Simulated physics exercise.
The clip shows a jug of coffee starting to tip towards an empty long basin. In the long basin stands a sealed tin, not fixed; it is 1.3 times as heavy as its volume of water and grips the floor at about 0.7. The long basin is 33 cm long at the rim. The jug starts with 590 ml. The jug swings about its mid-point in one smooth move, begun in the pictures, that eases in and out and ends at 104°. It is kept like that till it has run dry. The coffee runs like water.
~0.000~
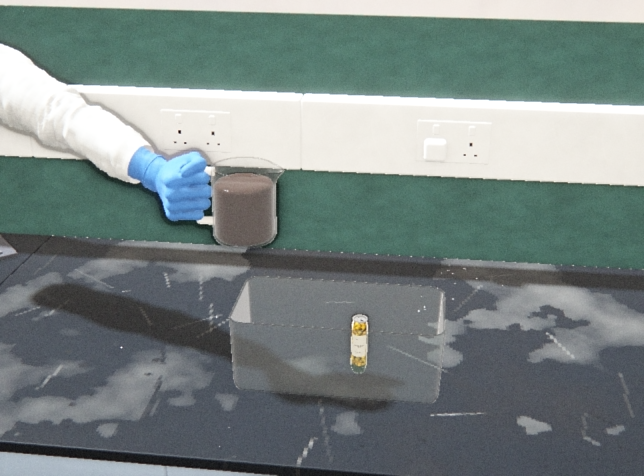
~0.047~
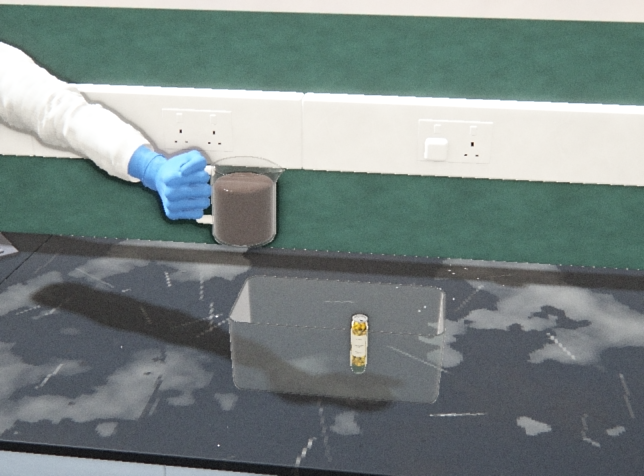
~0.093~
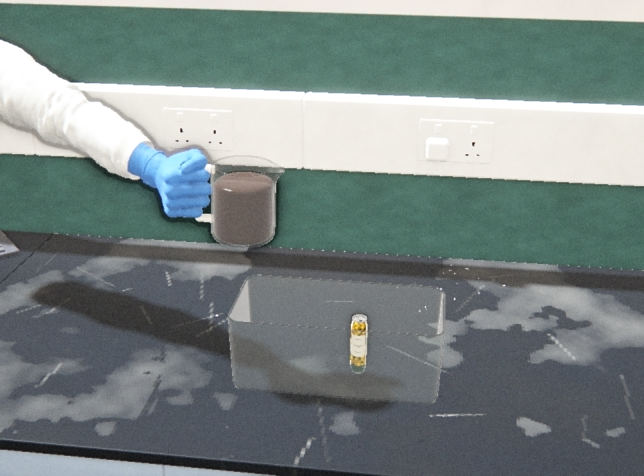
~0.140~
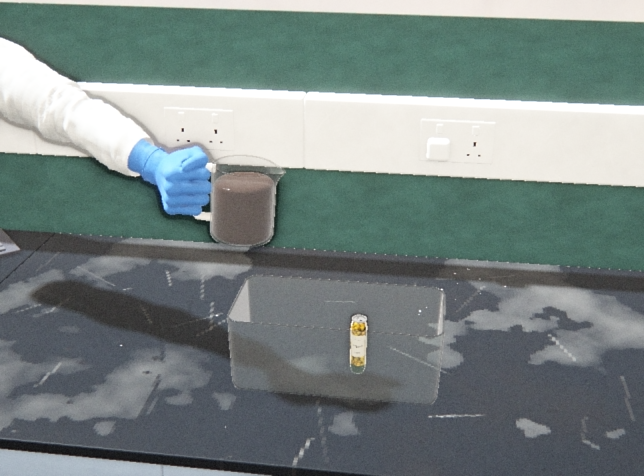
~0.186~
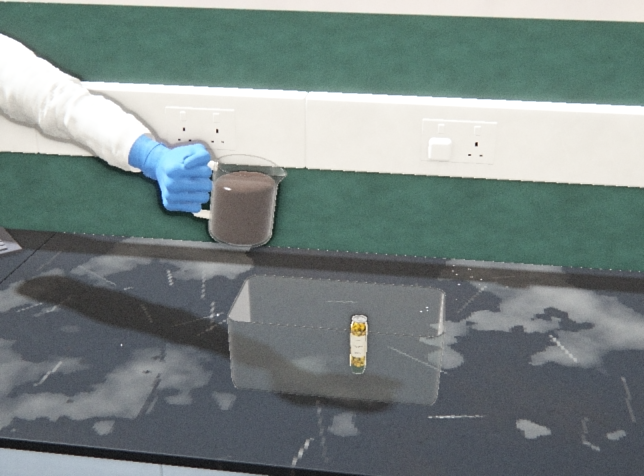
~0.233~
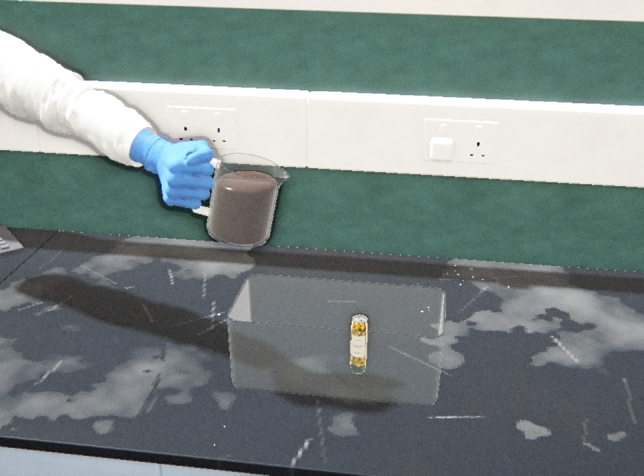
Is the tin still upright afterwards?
It stays up.
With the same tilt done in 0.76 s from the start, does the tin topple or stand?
The tin remains upright.
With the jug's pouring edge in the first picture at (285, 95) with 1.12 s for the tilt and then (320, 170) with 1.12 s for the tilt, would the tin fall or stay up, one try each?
First it goes over; then it falls.
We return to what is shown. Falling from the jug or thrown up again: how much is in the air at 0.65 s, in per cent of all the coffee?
Some 12 per cent.
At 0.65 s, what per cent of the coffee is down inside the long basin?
Near 1 in a hundred.
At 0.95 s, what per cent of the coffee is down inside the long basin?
About 40 per cent.
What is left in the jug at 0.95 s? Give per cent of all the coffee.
About 34 per cent.
After 0.65 s the tilt is 65° and 88 per cent is still to pour; the tin stands where it began.
After 0.95 s the tilt is 98° and 34 per cent is still to pour; the tin stands 1 cm from where it began.
After 1.27 s the tilt is 104° and 4 per cent is still to pour; the tin stands 1 cm from where it began.
After 1.62 s the tilt is 104° and 0 per cent is still to pour; the tin stands 1 cm from where it began.
In the end the tin stands 1 cm from where it began.
